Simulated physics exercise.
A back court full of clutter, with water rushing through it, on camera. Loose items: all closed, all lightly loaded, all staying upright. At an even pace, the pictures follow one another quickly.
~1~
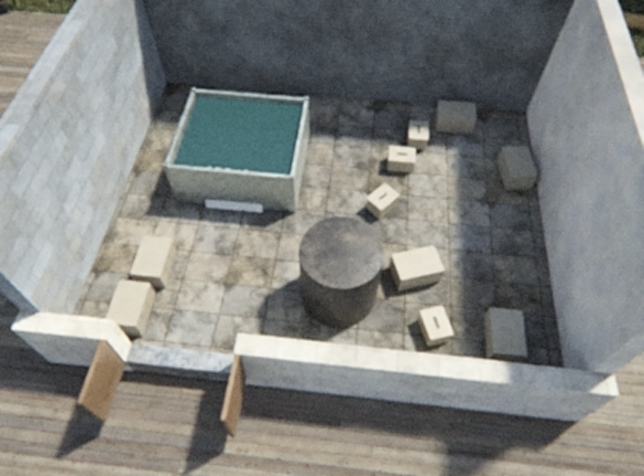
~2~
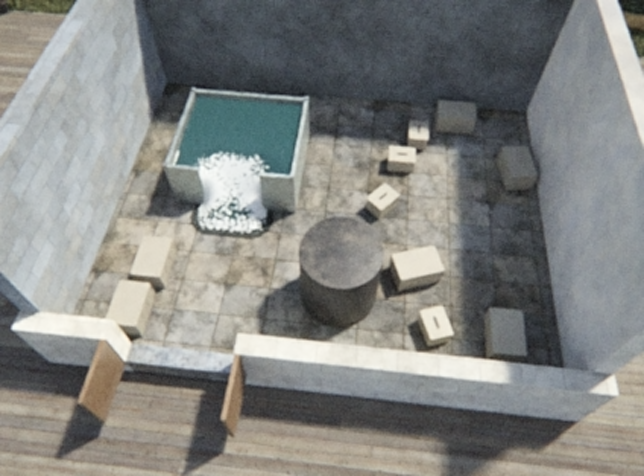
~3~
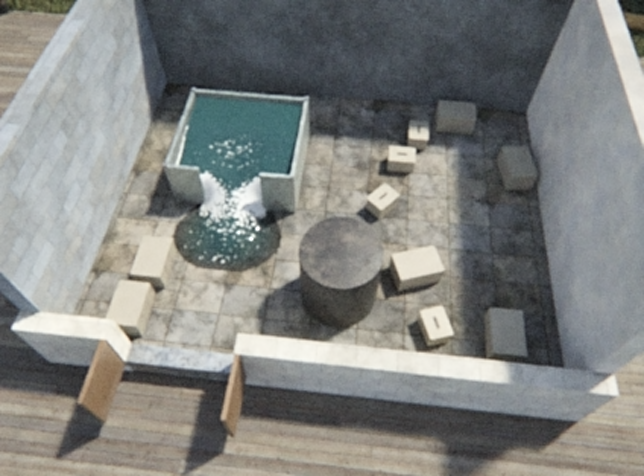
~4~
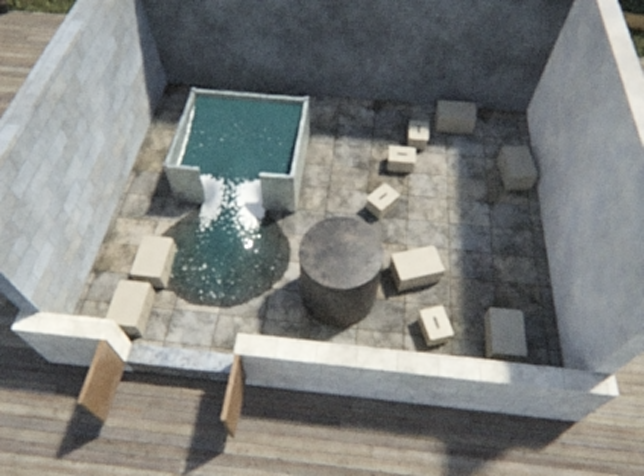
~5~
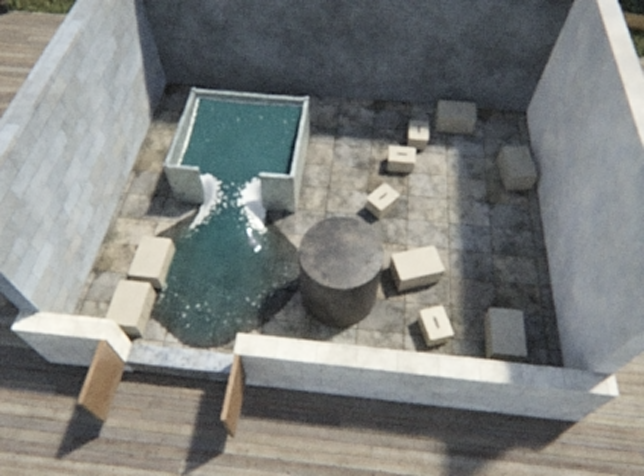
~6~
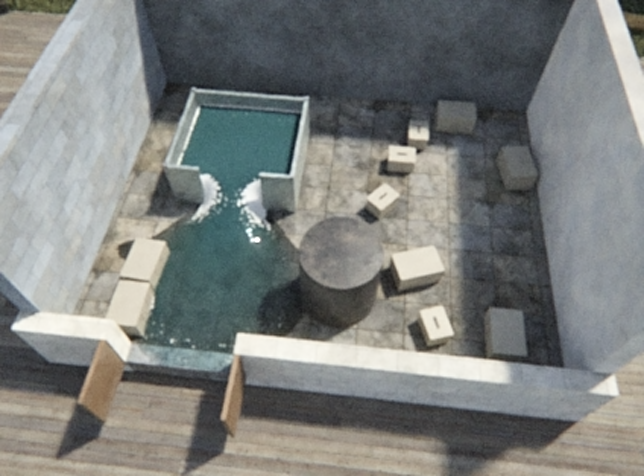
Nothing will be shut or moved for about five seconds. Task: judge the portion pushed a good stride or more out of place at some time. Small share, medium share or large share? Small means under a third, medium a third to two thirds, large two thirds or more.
A medium share.
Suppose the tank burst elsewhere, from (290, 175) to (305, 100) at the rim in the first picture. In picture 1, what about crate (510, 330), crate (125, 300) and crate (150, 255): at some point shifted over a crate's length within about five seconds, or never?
As listed: Shifted that much, no, not that far.
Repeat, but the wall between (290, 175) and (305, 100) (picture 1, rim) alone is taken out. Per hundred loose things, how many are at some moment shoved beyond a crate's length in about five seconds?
Estimate: Roughly 80 per cent.
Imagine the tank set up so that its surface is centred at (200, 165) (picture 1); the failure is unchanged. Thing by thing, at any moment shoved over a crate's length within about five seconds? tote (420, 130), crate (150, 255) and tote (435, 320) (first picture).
Result per object - stayed close, went far, went far.
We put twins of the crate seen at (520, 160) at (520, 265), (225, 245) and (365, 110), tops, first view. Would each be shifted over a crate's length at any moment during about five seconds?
Here's how it goes: Sent far off, sent far off, and lastly never gets far.
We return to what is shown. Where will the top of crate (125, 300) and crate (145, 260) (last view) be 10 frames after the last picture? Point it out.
(83, 282) and (104, 242), roughly.
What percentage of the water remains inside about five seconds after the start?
Roughly 60 in a hundred.
A moment on, 0 of 10 are well off their spots; 1 afloat.
Next, 2 of 10 are well off their spots; 1 afloat.
Later, 4 of 10 are well off their spots; 2 afloat.
In the end, 4 of 10 are well off their spots, and 4 have been at some point; 3 afloat.
